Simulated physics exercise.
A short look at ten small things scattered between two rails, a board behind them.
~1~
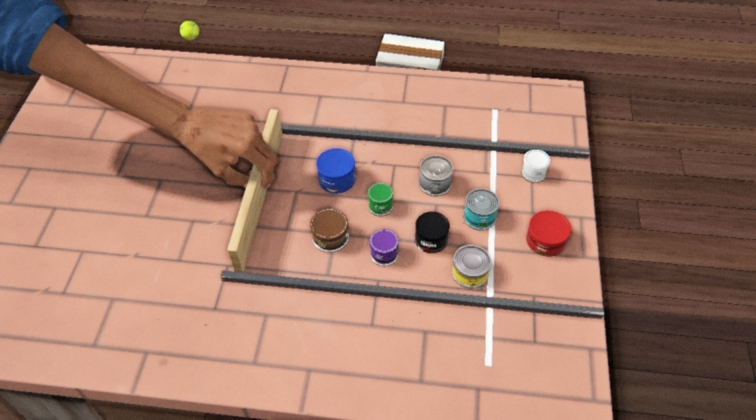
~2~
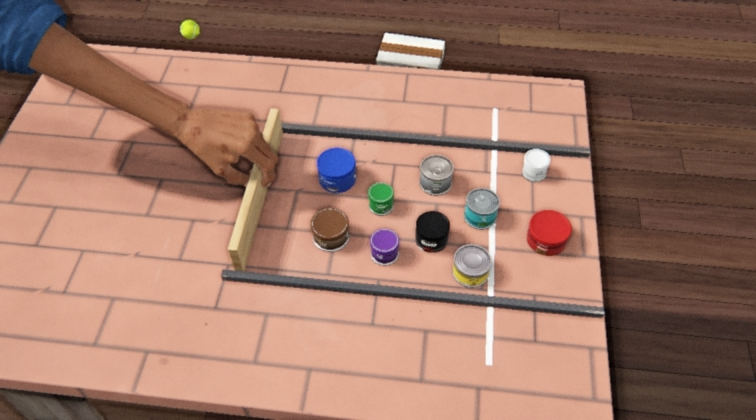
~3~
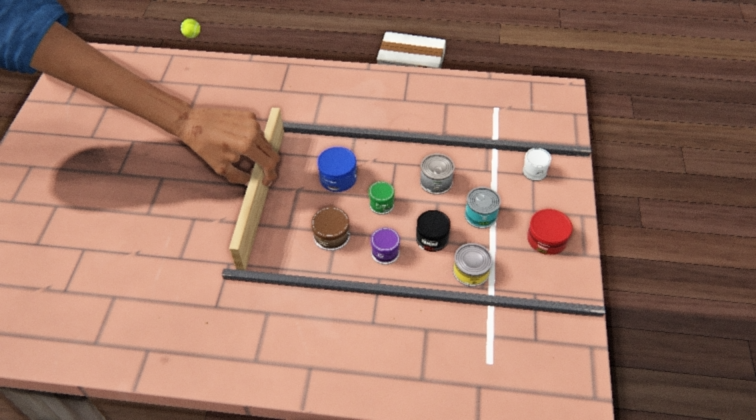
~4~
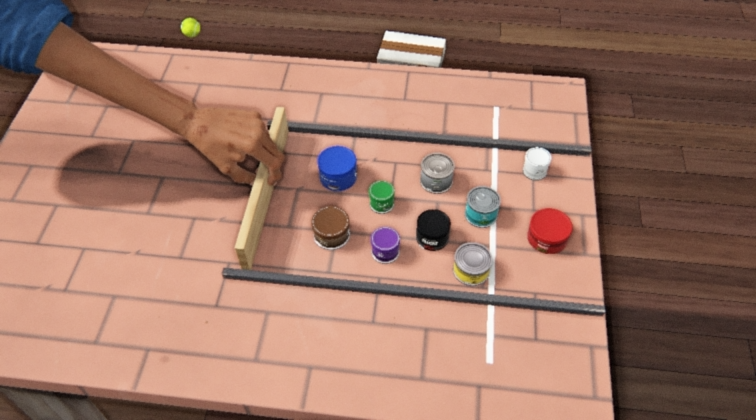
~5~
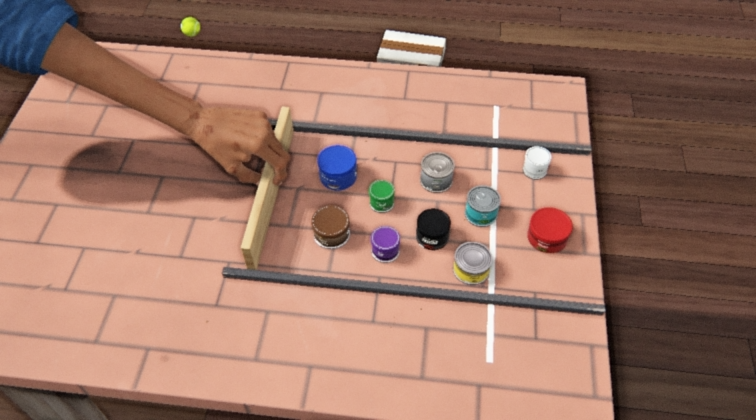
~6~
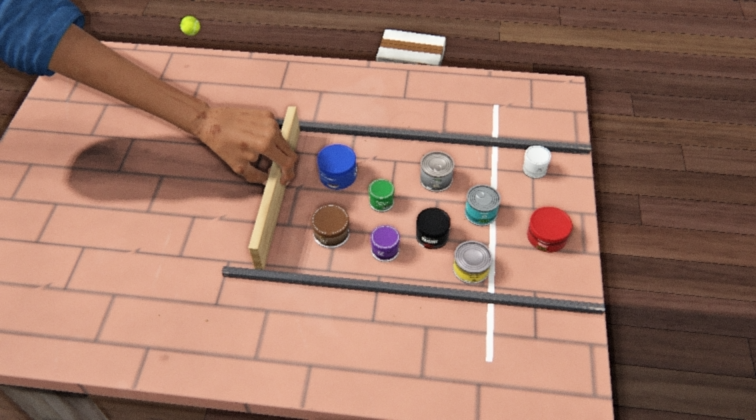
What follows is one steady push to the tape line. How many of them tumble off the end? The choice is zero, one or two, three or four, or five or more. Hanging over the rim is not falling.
In the end the number that fall off is zero.
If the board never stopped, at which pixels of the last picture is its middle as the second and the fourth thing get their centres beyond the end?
At (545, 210) for the second, at (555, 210) for the fourth.
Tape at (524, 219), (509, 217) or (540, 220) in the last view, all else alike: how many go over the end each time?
In that order 1, 0 and 1.
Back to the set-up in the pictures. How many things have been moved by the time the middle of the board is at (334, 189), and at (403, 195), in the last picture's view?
By then 2, and 6.
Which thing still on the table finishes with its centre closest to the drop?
Foremost is the red tub.
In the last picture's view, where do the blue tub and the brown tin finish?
About (514, 182), and the other about (512, 245).
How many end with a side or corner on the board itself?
4 of them.
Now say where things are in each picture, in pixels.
The first frame shows red tub (548, 234); white tin (535, 166); turquoise tin (481, 210); board (258, 187); tape (492, 220).
The second frame shows white tin (536, 166); yellow tin (472, 266).
The third frame shows turquoise tin (482, 208); board (259, 185).
The fourth frame shows red tub (549, 231); purple tin (385, 245).
The fifth frame shows white tin (537, 163); blue tub (338, 168).
The sixth frame shows red tub (549, 229); white tin (536, 163); turquoise tin (482, 205); board (277, 184); tape (493, 216).
Early on, none off yet; red tub at rest near (549, 229); white tin at rest near (536, 163); turquoise tin at rest near (482, 205).
A while later, none off yet; red tub at rest near (549, 229); white tin at rest near (536, 163); turquoise tin travelled a little near (497, 205).
Finally, the number that fall off is zero.
